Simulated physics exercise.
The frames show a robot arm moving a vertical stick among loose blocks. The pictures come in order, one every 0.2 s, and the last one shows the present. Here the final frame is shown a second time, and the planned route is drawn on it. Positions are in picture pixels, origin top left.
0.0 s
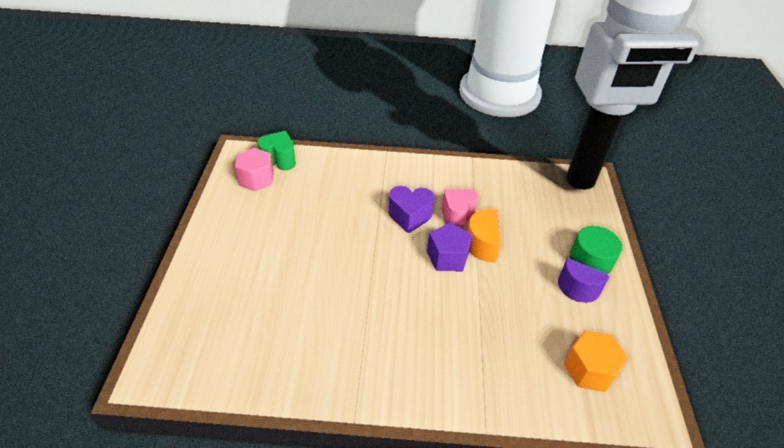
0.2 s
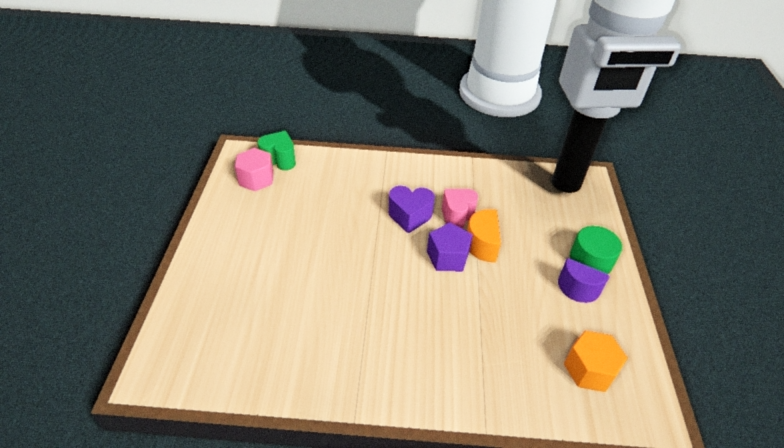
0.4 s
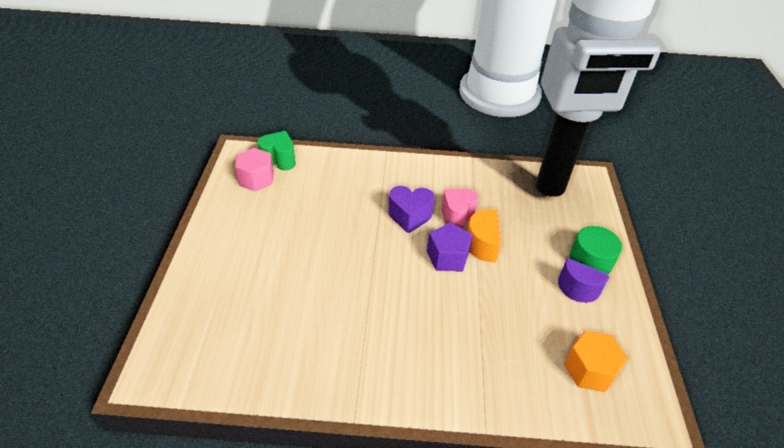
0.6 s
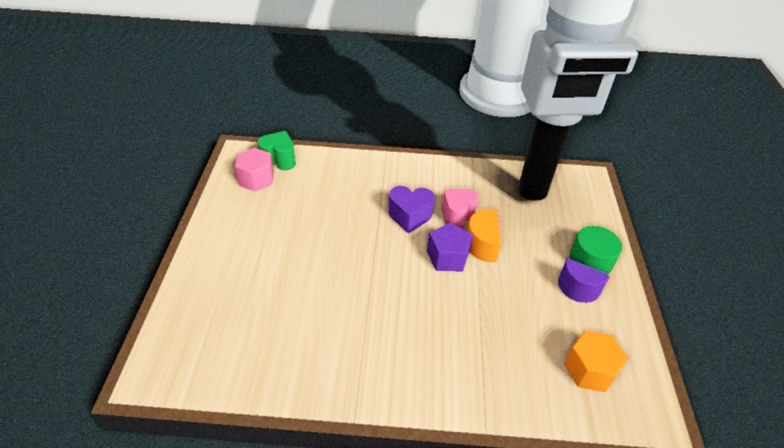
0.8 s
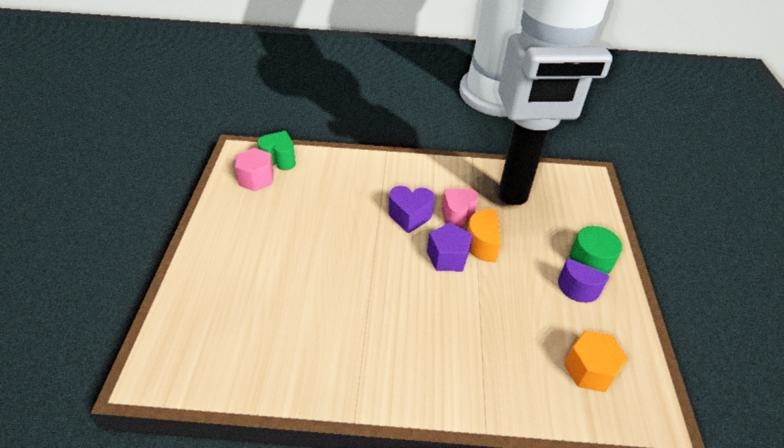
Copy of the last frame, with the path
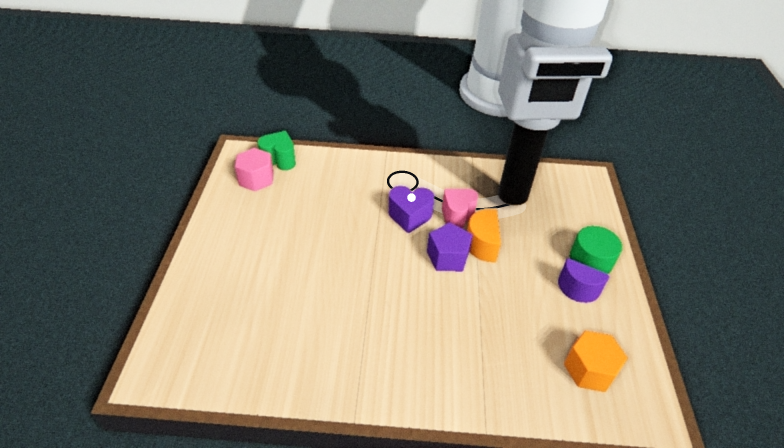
Robot arm sliding a black vertical stick leftward along the far side of a wooden board, the colourful blocks staying still.
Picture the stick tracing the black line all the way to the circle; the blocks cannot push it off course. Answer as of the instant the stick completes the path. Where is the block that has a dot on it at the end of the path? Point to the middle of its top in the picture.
The point I'd pick in the picture is (372, 206).
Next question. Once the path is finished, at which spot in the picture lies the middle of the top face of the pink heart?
The spot you're after is about (397, 184) in the image.
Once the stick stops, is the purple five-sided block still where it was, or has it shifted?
That block stays in place.
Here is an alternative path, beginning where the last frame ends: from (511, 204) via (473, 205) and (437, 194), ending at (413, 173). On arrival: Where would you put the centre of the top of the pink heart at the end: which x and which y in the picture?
My estimate: (440, 202).
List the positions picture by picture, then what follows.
In the first picture, stick's lower end at (581, 180); purple heart at (412, 198); purple five-sided block at (451, 238); pink heart at (460, 198); orange half-round block at (486, 225).
In the second picture, stick at (566, 183); blocks still.
In the third picture, stick at (550, 187); blocks still.
In the fourth picture, stick at (533, 191); blocks still.
In the fifth picture, stick at (513, 195); purple heart at (412, 198); purple five-sided block at (451, 238); pink heart at (460, 198); orange half-round block at (486, 225).
Drawn move, from (511, 204) through (473, 209) and (435, 198) to (403, 181); the dot is on the purple heart.
The first path, step by step. One third of the way, stick at (474, 201); purple heart at (407, 198); pink heart at (446, 200).
Two thirds of the way, stick at (436, 189); purple heart at (378, 203), turned 35° anticlockwise; pink heart at (412, 193), turned 30° anticlockwise.
At the end, stick at (403, 173); purple heart at (372, 207), turned 50° anticlockwise; purple five-sided block still; pink heart at (397, 184), turned 75° anticlockwise; orange half-round block still.
